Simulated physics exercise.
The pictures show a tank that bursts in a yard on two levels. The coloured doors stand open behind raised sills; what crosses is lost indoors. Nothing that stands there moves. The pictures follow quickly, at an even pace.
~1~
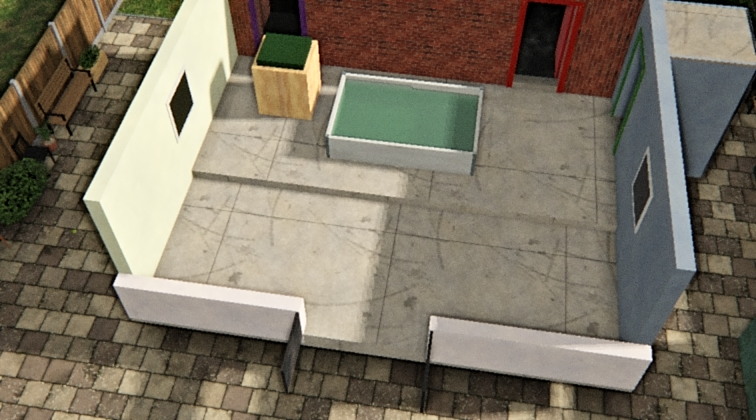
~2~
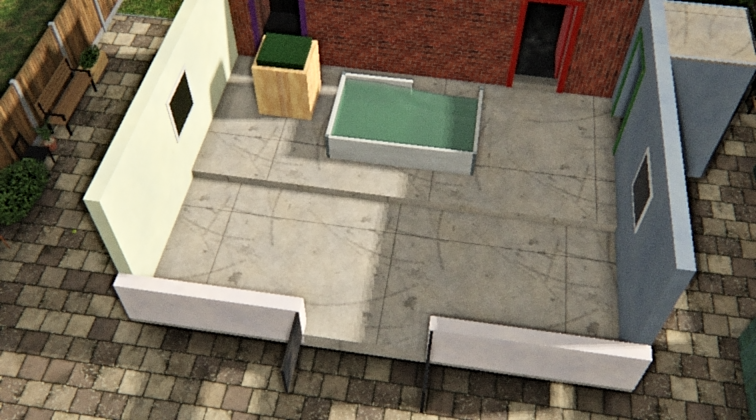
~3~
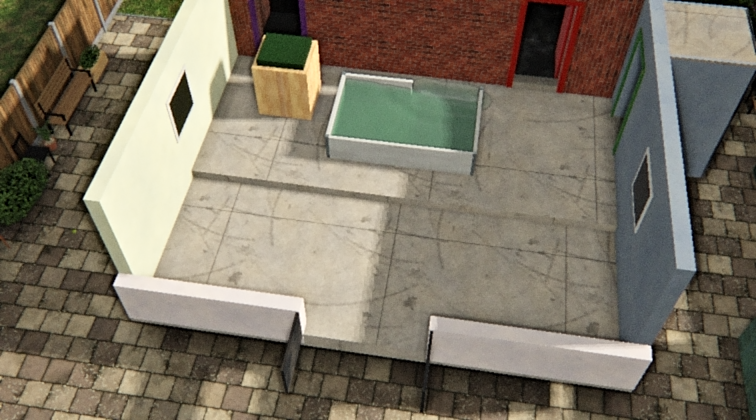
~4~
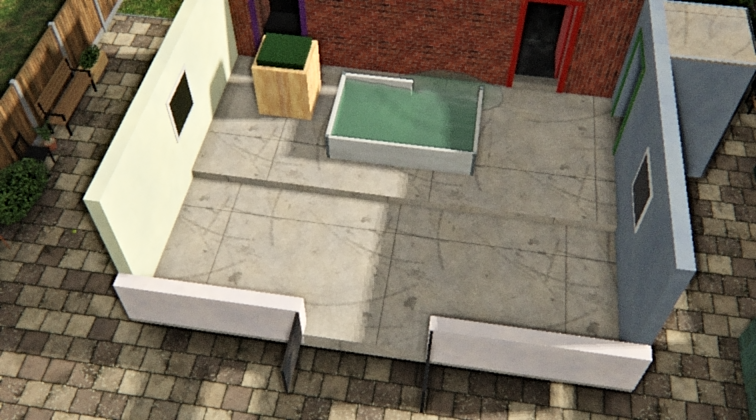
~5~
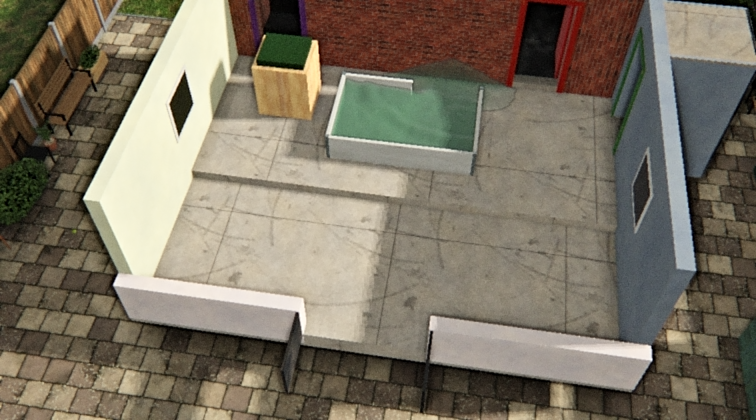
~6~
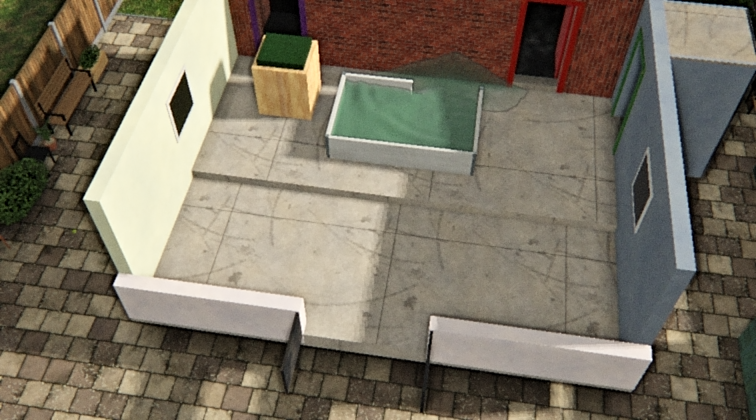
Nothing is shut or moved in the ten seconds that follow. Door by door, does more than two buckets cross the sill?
One by one: The red door admits no more than that; the green door lets in a lot; the purple door admits no more than that.
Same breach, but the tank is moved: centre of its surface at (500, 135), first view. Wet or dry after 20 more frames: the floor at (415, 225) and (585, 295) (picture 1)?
One after the other: Free of water, flooded.
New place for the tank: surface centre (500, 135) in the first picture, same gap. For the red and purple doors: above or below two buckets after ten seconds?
The red one passes that mark, the purple one stays under.
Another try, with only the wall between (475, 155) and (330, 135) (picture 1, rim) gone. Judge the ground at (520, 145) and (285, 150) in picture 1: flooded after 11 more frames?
In that order: Dry, not flooded.
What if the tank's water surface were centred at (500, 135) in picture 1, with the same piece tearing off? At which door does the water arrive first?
First comes the one in red.
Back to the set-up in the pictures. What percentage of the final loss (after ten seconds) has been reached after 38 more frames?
Some 70 per cent.
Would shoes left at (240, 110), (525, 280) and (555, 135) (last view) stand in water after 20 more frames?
In turn: Covered, dry, under water.
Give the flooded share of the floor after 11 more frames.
I make it 20 per cent.
A moment on, water covers 10 % of the floor; the red door wet at the sill, nothing in, the green door not reached, the purple door not reached.
Next, water covers 20 % of the floor; the red door wet at the sill, nothing in, the green door over two buckets in, the purple door wet at the sill, nothing in.
Then, water covers 30 % of the floor; the red door under two buckets in, the green door far over two buckets in, the purple door wet at the sill, nothing in.
Later, water covers 65 % of the floor; the red door under two buckets in, the green door far over two buckets in, the purple door under two buckets in.
In the end, water covers 85 % of the floor; the red door under two buckets in, the green door far over two buckets in, the purple door under two buckets in.
